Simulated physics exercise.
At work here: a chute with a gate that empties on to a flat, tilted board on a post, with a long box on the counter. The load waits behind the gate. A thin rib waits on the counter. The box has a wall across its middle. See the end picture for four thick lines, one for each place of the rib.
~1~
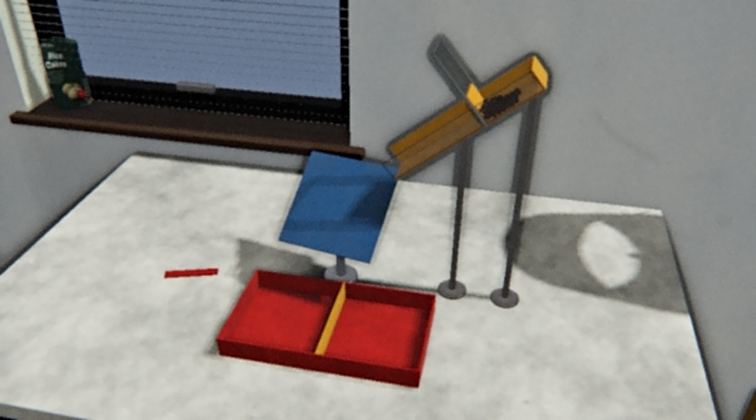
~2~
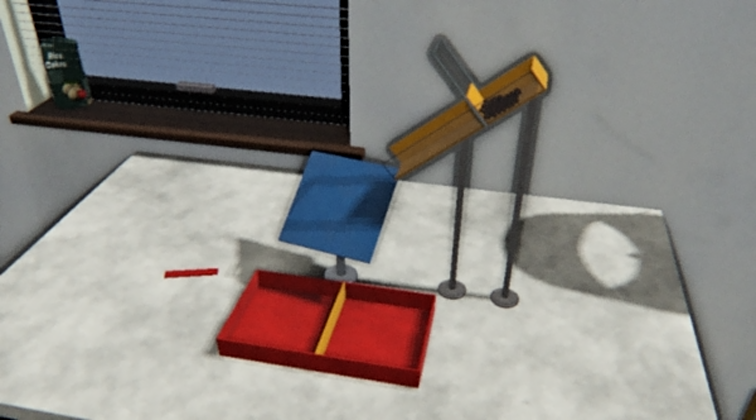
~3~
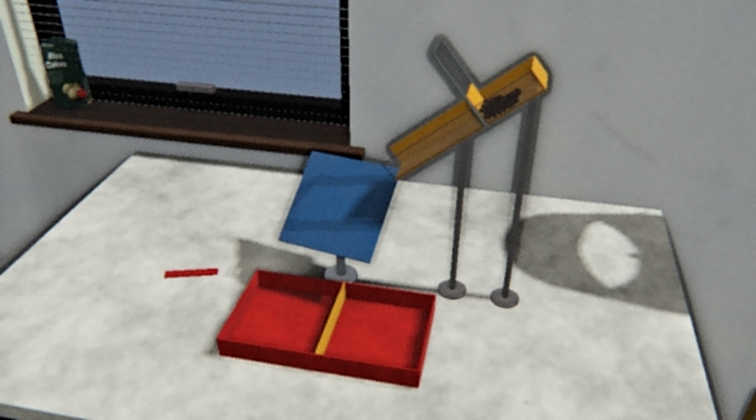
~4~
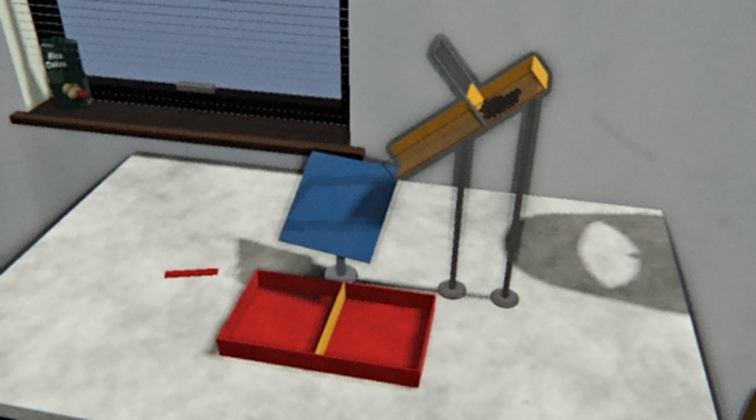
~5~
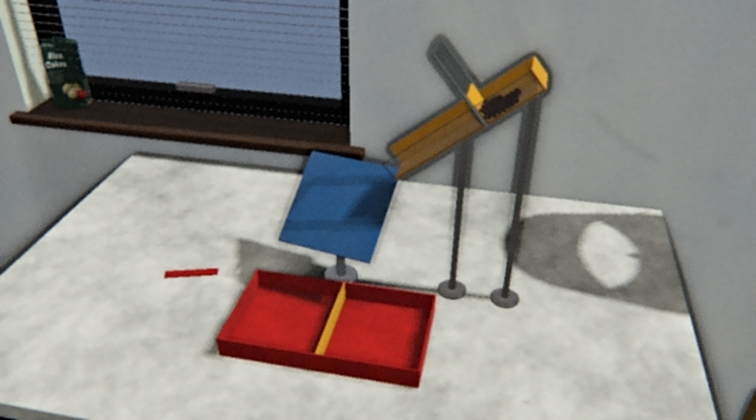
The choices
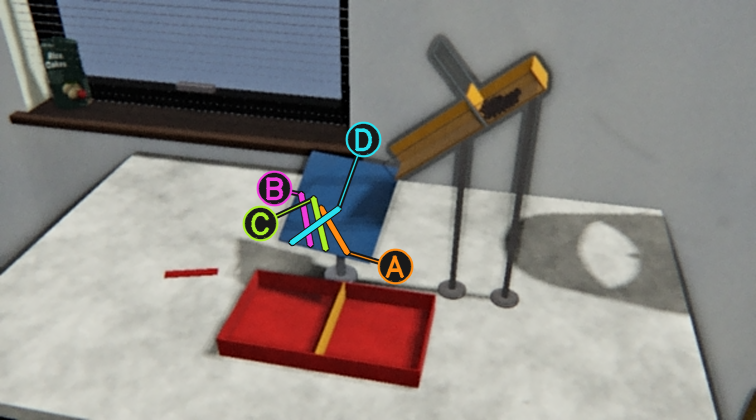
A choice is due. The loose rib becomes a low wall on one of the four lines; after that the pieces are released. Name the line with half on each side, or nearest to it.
C works best here.
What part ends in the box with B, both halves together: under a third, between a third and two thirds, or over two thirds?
Over two thirds.
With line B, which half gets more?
More lands on the left.
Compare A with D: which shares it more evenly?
A it is.
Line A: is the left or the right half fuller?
The right half.
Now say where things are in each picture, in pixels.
In the first picture, load behind the gate near (497, 106), allspice berries; lip of the chute near (399, 172), sloping fairly steeply.
In the second picture, middle of the board near (339, 204), tilted fairly steeply; middle of its low edge near (322, 251); of its high edge near (356, 160).
In the third picture, front corners of the box near (217, 338) and (419, 371); front end of its middle wall near (316, 354); gate still shut near (471, 94).
In the fourth picture, middle of the load near (497, 106); lip near (399, 172).
In the fifth picture, middle of the load near (497, 106); lip near (399, 172).
On the marked copy, line A from (321, 208) to (347, 252); line B from (301, 194) to (310, 244); line C from (313, 198) to (325, 248); line D from (338, 208) to (292, 242).
For line A, of what is caught, close to a quarter in the left half, the bulk in the right.
For line B, of what is caught, all but a few in the left half, a small share in the right.
For line C, of what is caught, close to two thirds in the left half, close to a third in the right.
For line D, of what is caught, the whole lot in the left half, none at all in the right.
